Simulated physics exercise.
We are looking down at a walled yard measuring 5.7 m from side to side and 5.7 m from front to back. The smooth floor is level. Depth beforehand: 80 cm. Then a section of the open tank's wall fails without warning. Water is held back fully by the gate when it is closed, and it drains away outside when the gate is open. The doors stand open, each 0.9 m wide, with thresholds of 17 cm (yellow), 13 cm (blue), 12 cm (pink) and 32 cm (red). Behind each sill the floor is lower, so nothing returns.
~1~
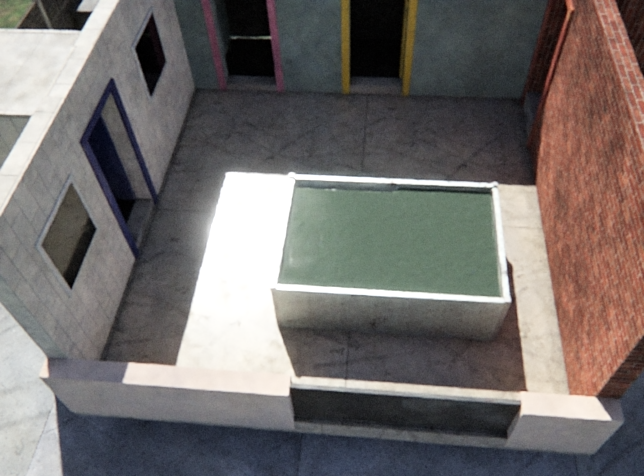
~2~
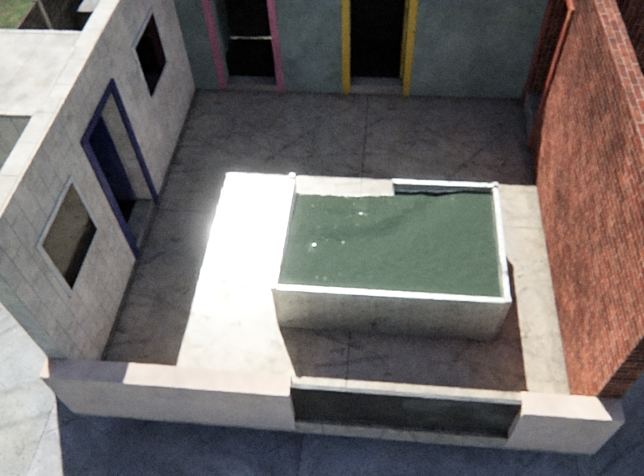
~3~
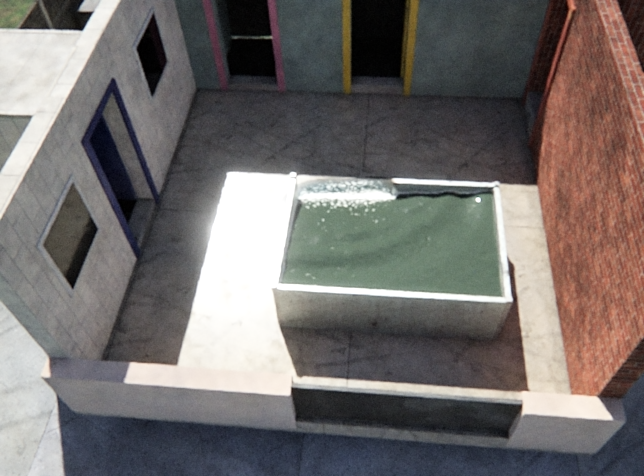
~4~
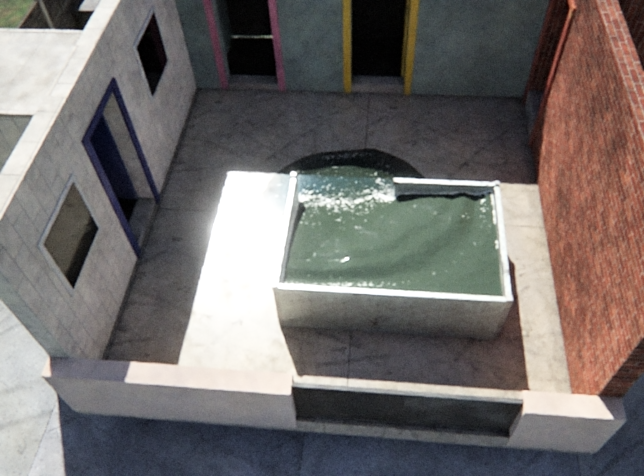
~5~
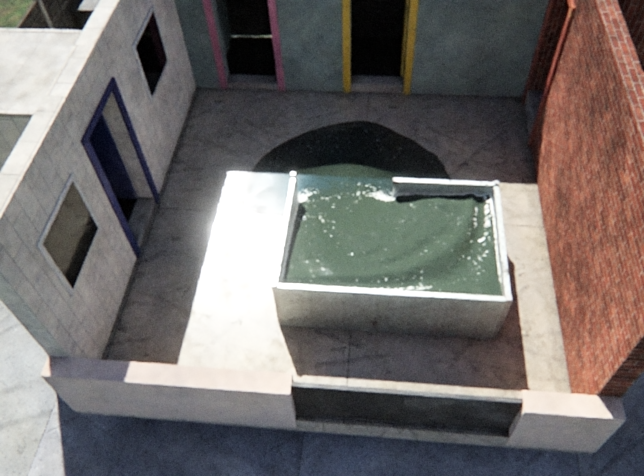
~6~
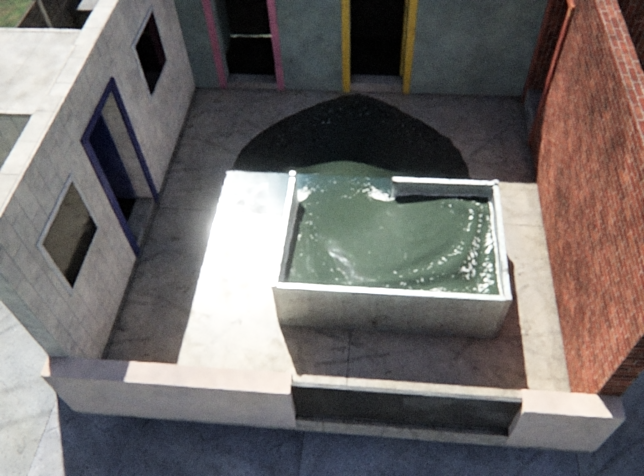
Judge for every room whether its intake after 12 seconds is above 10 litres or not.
The yellow door: Intake above; the blue door: Intake not above; the pink door: Intake above; the red door: Intake not above.
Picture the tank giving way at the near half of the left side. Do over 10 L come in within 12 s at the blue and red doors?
Against that limit: Blue above, red under.
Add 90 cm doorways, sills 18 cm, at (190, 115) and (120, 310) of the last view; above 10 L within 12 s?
Well, the first is beyond the mark and the second is shy of the mark.
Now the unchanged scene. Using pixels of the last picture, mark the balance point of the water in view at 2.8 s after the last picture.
Around (353, 180) in the last picture.
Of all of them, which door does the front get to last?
It's the blue door that comes last.
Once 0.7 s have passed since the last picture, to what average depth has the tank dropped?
Average depth: About 51 cm.
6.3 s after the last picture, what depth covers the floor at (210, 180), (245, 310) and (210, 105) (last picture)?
Around 8 cm, 8 cm and 16 cm, in the order given.
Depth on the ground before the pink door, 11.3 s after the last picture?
Some 10.0 cm.
Then, 0.7 s after the last picture water covers 45 % of the floor and is deepest (43 cm) near (323, 212); yellow door 36 cm at the sill, 60 L in, blue door not reached, pink door 22 cm at the sill, 1 L in, red door not reached.
Then, 1.5 s after the last picture water covers 45 % of the floor and is deepest (50 cm) near (196, 89); yellow door 36 cm at the sill, 156 L in, blue door not reached, pink door 26 cm at the sill, 44 L in, red door 19 cm at the sill, 0 L in.
Then, 2.8 s after the last picture water covers 65 % of the floor and is deepest (30 cm) near (508, 98); yellow door 26 cm at the sill, 230 L in, blue door 8 cm at the sill, 0 L in, pink door 25 cm at the sill, 127 L in, red door 24 cm at the sill, 0 L in.
Then, 6.3 s after the last picture water covers 100 % of the floor and is deepest (18 cm) near (395, 350); yellow door 14 cm at the sill, 250 L in, blue door 7 cm at the sill, 0 L in, pink door 15 cm at the sill, 194 L in, red door 11 cm at the sill, 0 L in.
Then, 11.3 s after the last picture water covers 100 % of the floor and is deepest (16 cm) near (240, 395); yellow door 8 cm at the sill, 250 L in, blue door 12 cm at the sill, 0 L in, pink door 10 cm at the sill, 201 L in, red door 9 cm at the sill, 0 L in.
